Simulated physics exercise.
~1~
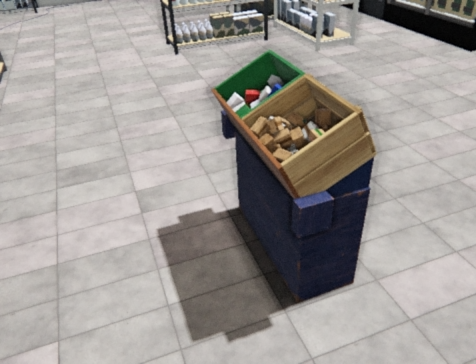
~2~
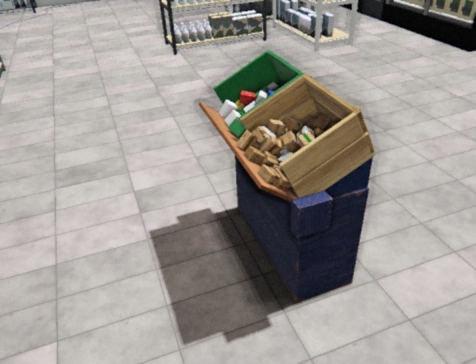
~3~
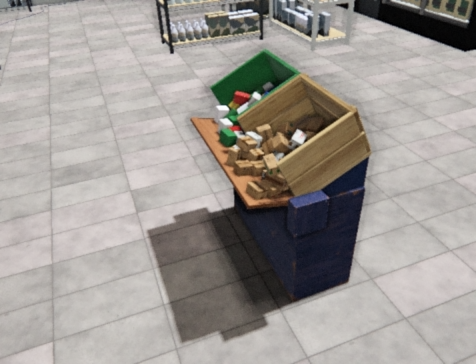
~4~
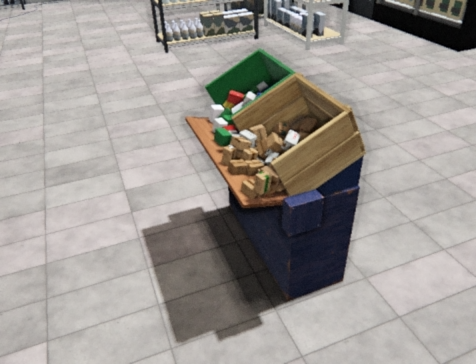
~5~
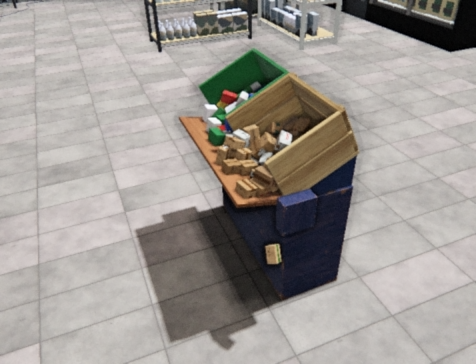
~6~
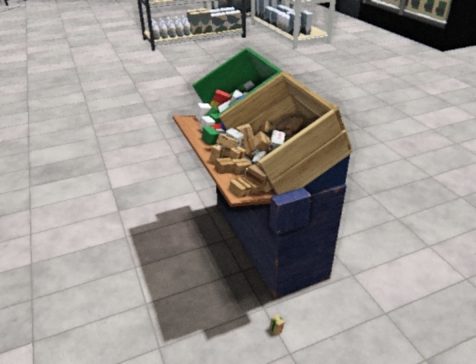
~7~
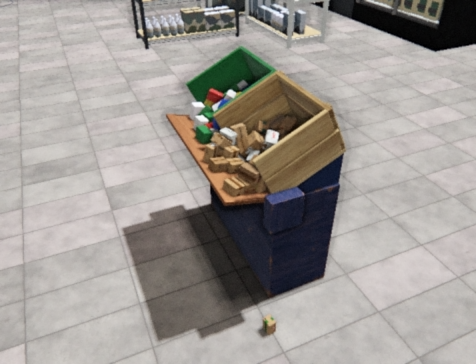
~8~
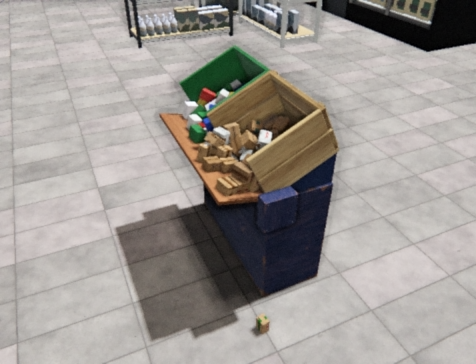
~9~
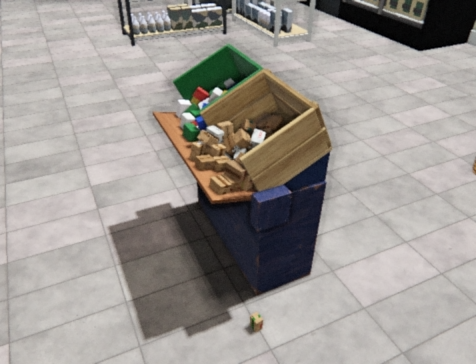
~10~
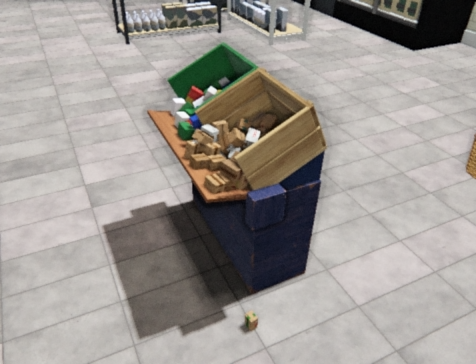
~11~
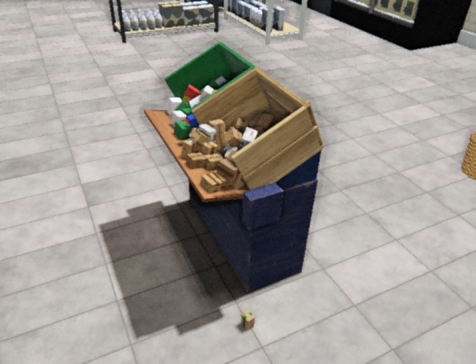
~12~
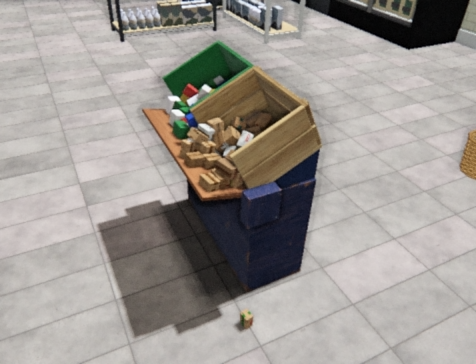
Flap swinging open on tilted wooden and green chutes, loose pieces sliding left onto it, one small block dropping to the floor.
